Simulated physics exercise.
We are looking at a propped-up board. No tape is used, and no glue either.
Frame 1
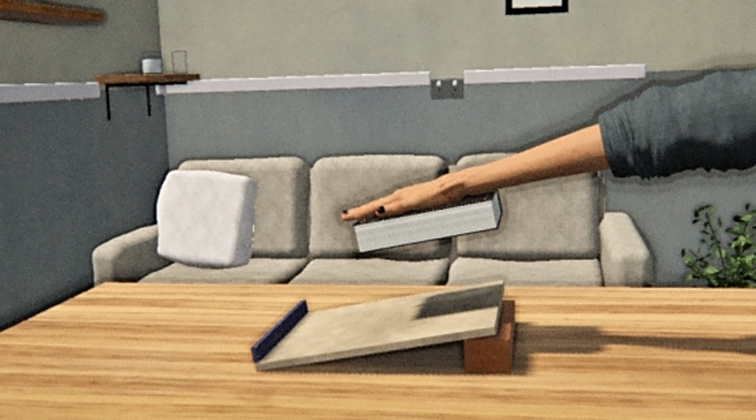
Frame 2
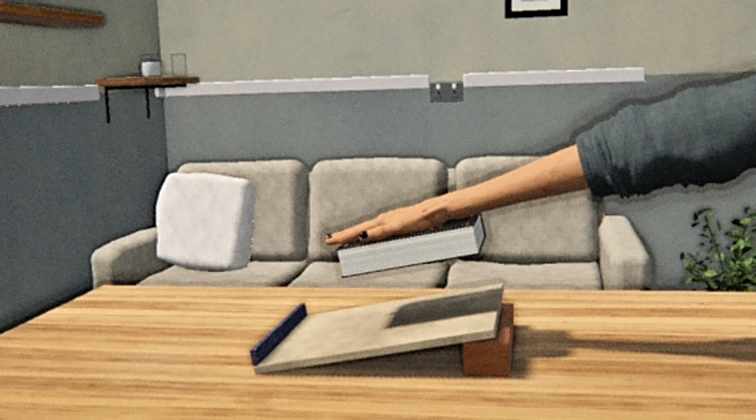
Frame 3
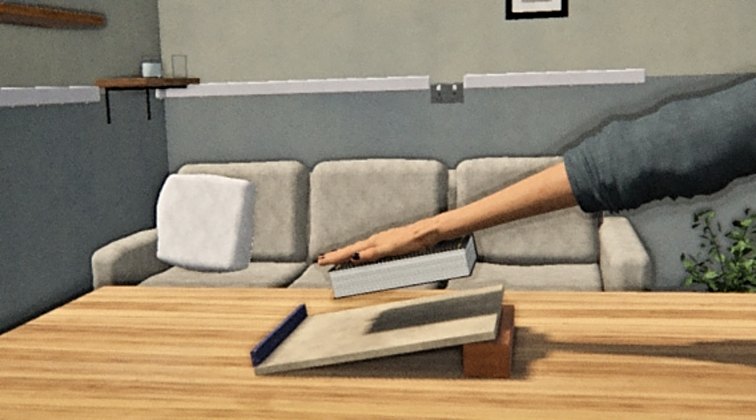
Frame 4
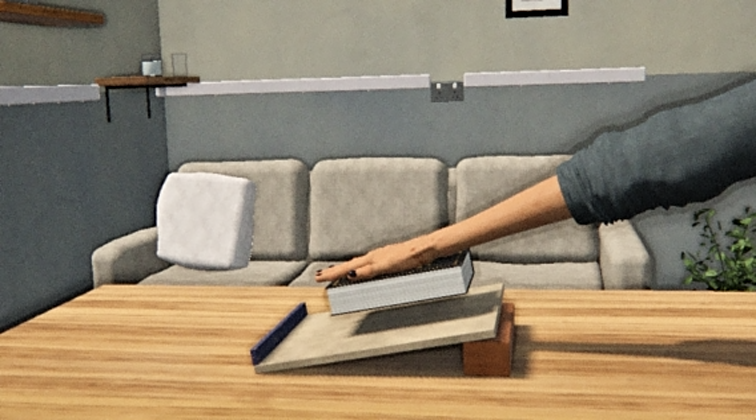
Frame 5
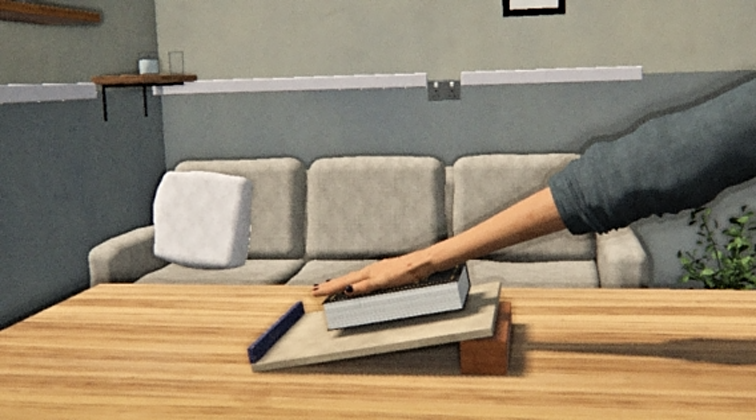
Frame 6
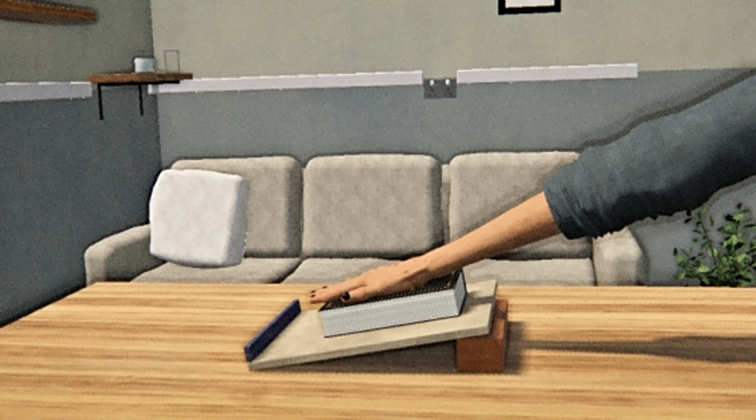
An arm in a dark grey sleeve reaches in from the right of a living room, seen from just above a wooden table. Its hand is on a black book with pale page edges, over a board propped on a reddish-brown block, with a blue strip at its lower left end and a beige sofa behind. The hand lowers the book leftward onto the slope and stays on it as the view shifts very slightly.
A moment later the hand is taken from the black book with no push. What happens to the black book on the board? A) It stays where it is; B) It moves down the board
A, it stays where it is.
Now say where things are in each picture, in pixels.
Still above its spot; black book (430, 219), in the first frame.
Still above its spot; black book (413, 243), in the second frame.
Still above its spot; black book (405, 264), in the third frame.
Still above its spot; black book (402, 281), in the fourth frame.
Still above its spot; black book (399, 295), in the fifth frame.
In place under the hand; black book (395, 301), in the sixth frame.
Then, 0.20 s after the last picture, nothing has stirred.
Then, 0.50 s after the last picture, black book resting near (395, 302).
At rest, it is in place. Seen from the same camera at the end, black book near (395, 302). The black book stays where it is put.
